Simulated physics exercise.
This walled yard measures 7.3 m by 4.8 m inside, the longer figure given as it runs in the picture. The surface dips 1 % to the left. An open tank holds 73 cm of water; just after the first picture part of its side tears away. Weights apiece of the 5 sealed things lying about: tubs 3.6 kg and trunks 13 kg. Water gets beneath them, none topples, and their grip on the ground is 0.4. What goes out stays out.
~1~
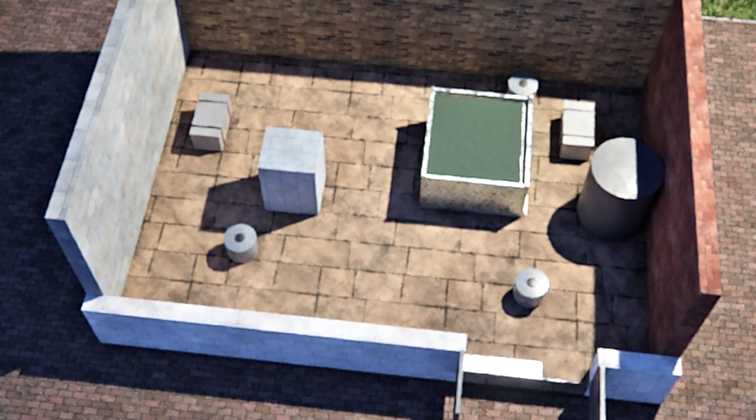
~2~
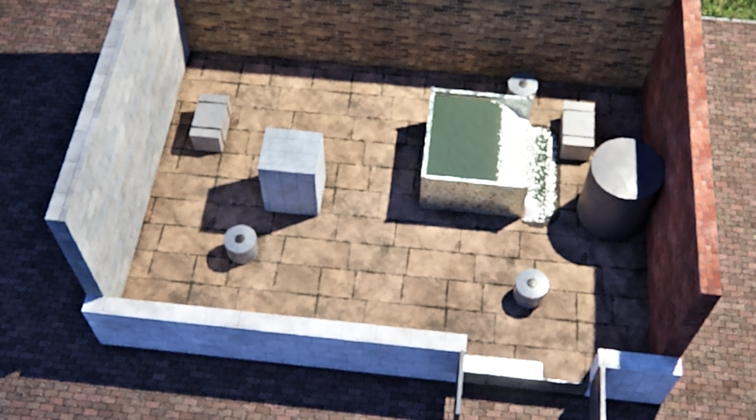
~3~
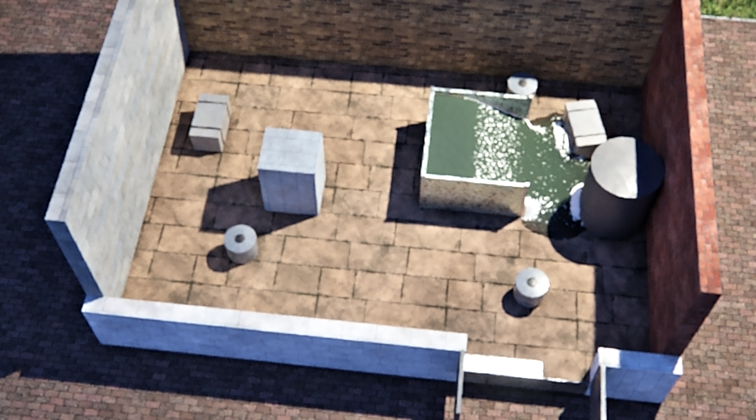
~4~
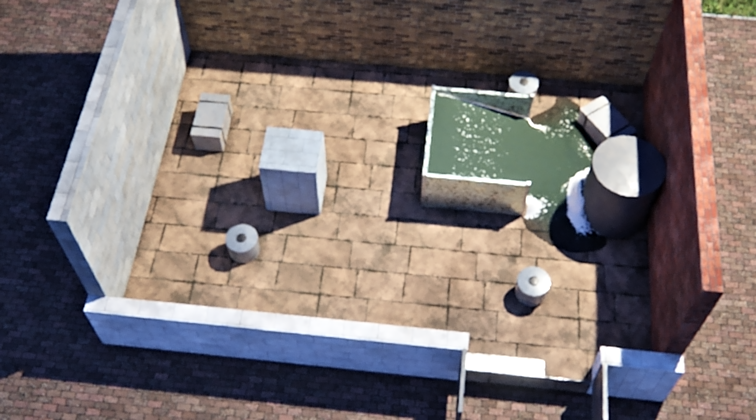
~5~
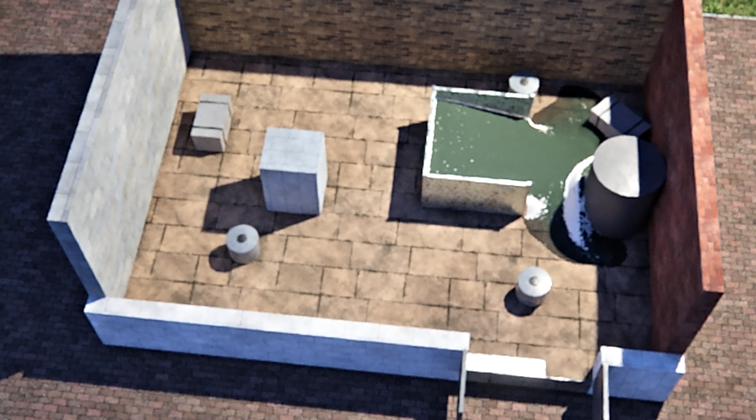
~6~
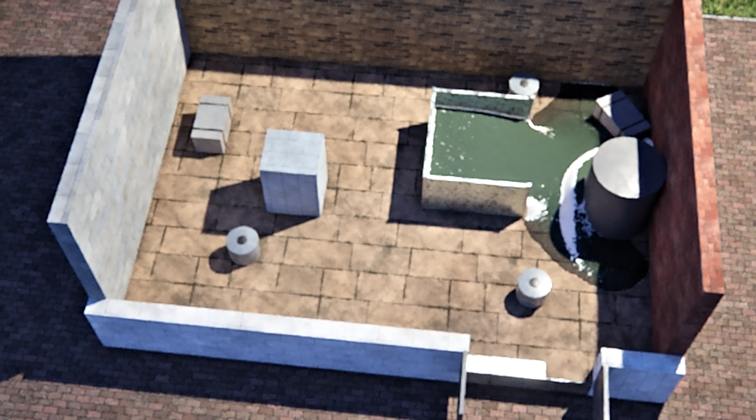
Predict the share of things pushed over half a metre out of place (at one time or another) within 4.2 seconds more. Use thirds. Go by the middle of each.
It is at least two thirds.
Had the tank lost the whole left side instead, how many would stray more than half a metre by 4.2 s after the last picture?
Then 2.
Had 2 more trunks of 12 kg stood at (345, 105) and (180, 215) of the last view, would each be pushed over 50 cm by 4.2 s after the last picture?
In that order: More, under.
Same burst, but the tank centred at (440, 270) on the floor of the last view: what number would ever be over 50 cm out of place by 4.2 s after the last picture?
Then 3.
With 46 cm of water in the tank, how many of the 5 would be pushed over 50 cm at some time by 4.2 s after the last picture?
In that case 3 of them.
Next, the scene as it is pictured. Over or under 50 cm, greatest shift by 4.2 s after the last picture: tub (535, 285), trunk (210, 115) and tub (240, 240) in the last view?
In that order: Past it, more, less.
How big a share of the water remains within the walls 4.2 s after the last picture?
Some 88 per cent remains.
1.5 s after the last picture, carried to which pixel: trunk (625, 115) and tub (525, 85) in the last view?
Near (548, 86) and (461, 95).
Then, 0.4 s after the last picture 1 of 5 are over 50 cm from their spots; 1 afloat.
Then, 1.5 s after the last picture 3 of 5 are over 50 cm from their spots; 1 afloat.
Then, 2.8 s after the last picture 3 of 5 are over 50 cm from their spots; 2 afloat.
Then, 4.2 s after the last picture 4 of 5 are over 50 cm from their spots, and 4 have been at some point; 2 afloat.
